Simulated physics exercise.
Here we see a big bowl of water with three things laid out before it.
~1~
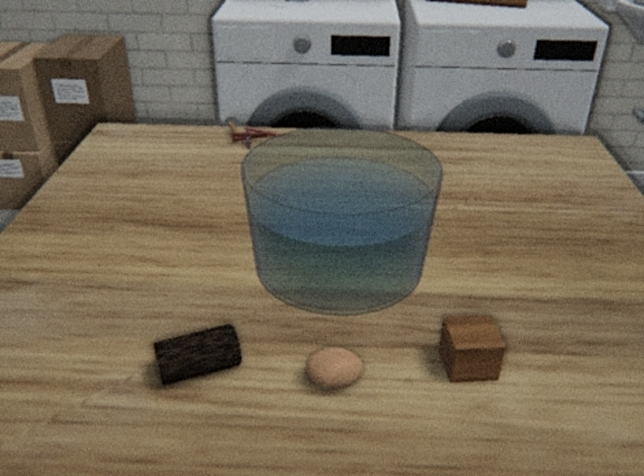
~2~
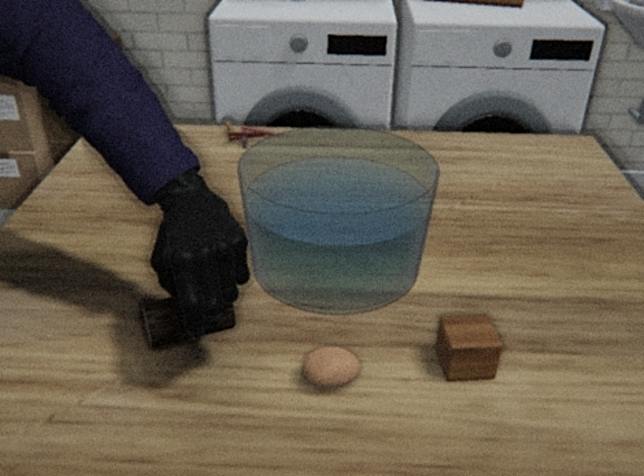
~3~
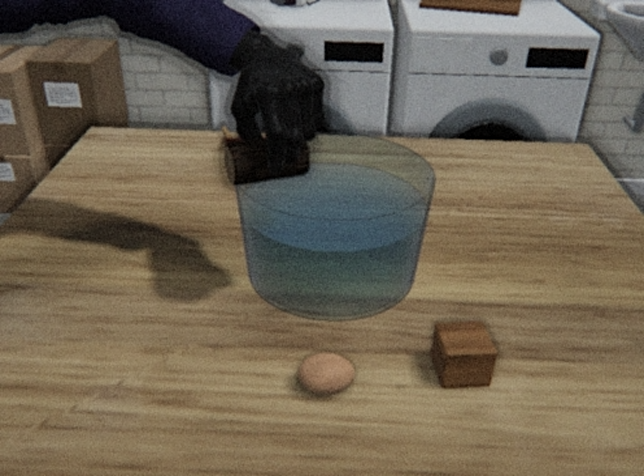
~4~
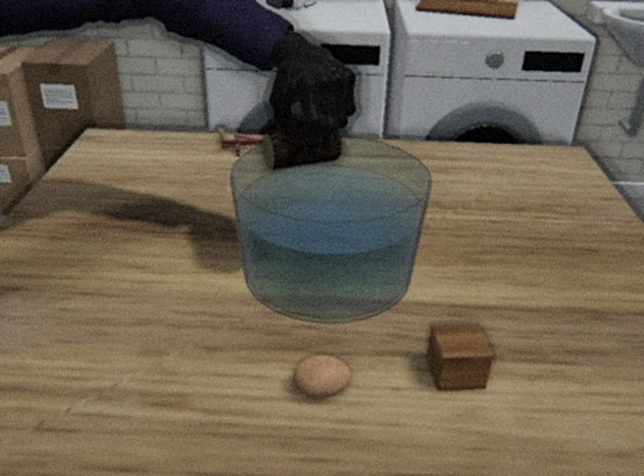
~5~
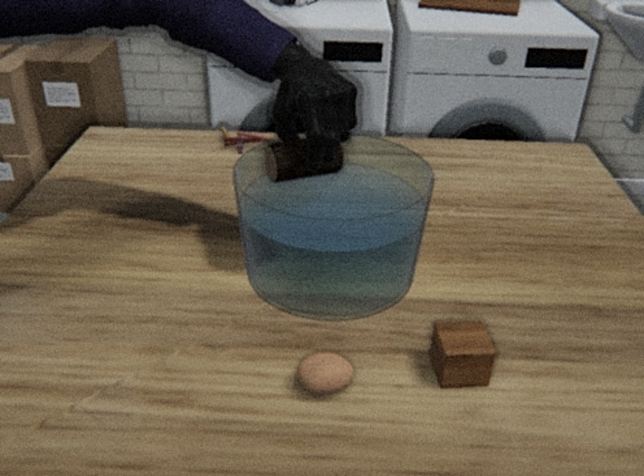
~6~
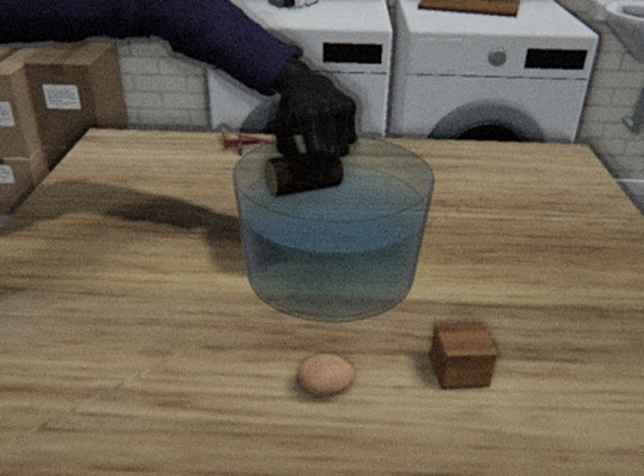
A large clear bowl of blue water stands on a pale wooden table, seen from the front and slightly above, with two white washing machines, brick wall and cardboard boxes behind. Before it lie a dark piece of branch at left, a tan egg and a brown wooden block at right. A black-gloved hand picks up the branch, carries it over the bowl and lowers it just above the surface, the view shifting slightly.
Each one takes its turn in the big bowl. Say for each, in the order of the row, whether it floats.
Left stays afloat, middle drops down, right stays afloat.
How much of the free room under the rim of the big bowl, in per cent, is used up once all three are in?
Some 12 per cent.
Next, the piece of branch rides on the surface.
After that, the egg sinks.
Finally, the wooden block rides on the surface; afloat, piece of branch and wooden block.
